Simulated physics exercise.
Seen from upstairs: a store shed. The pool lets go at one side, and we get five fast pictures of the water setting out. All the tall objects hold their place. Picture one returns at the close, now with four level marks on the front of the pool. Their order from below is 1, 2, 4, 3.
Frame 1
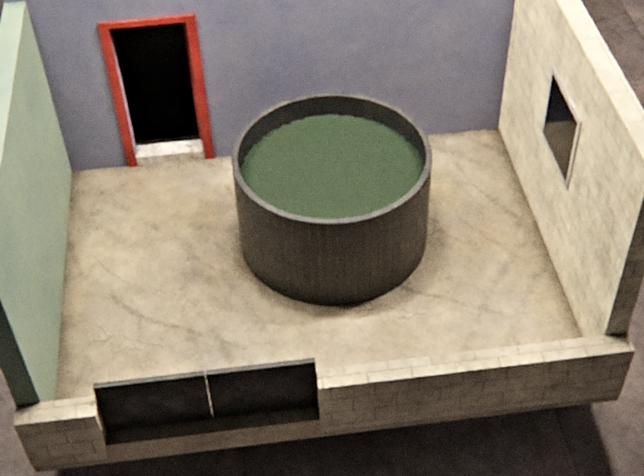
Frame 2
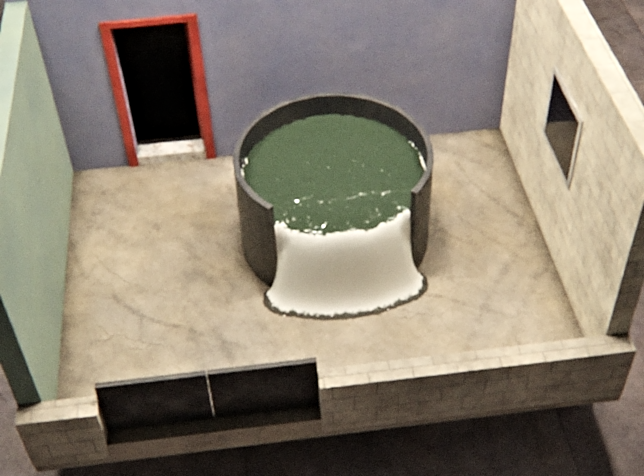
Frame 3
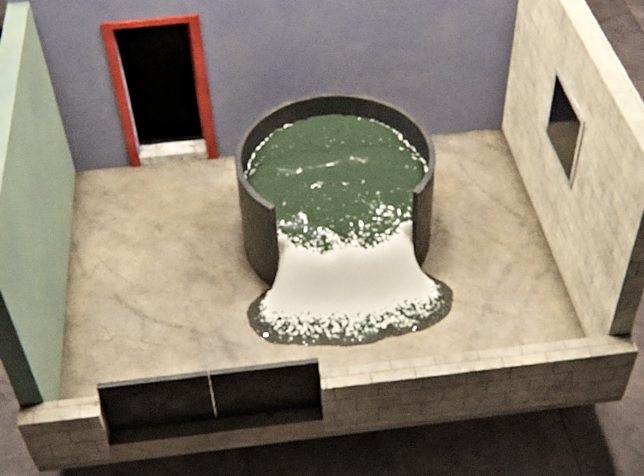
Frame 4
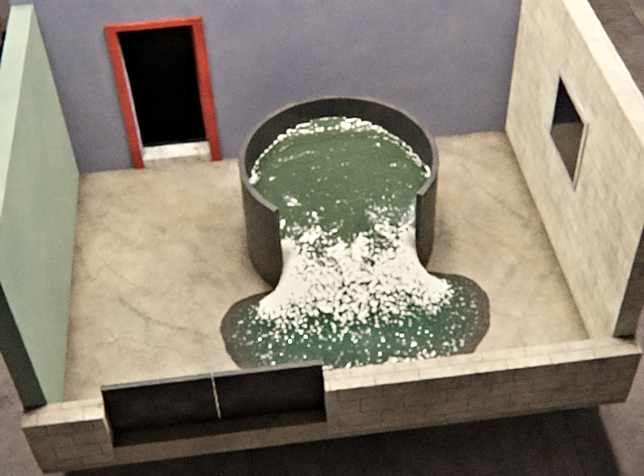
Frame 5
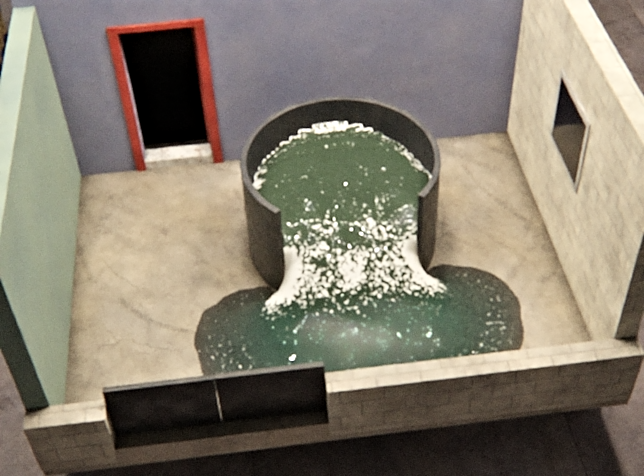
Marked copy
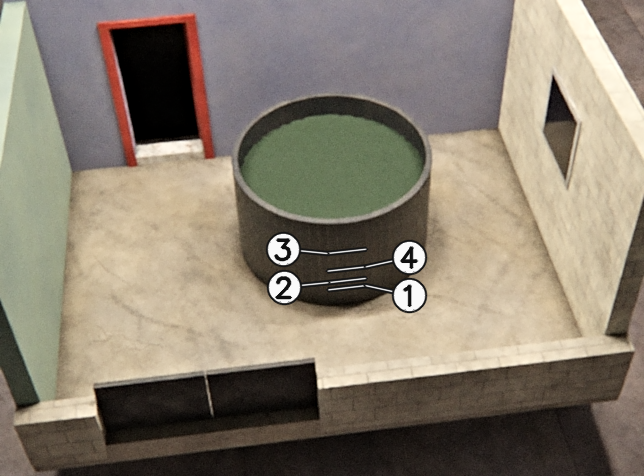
Green water pours through a gap in the round pool's front and spreads across the floor.
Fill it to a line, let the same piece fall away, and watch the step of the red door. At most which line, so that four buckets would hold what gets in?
4.
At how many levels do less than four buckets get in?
Three of them.
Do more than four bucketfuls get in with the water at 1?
No, not at all.
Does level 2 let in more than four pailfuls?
No, that is safe.
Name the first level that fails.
That would be 3.
In white, 1 at (347, 287); 2 at (347, 280); 3 at (346, 251); 4 at (346, 268); from the bottom up 1, 2, 4, 3.
For level 1, nothing gets over.
For level 2, nothing gets over.
For level 3, about 11 bucketfuls get in.
For level 4, a bucket or two gets in.
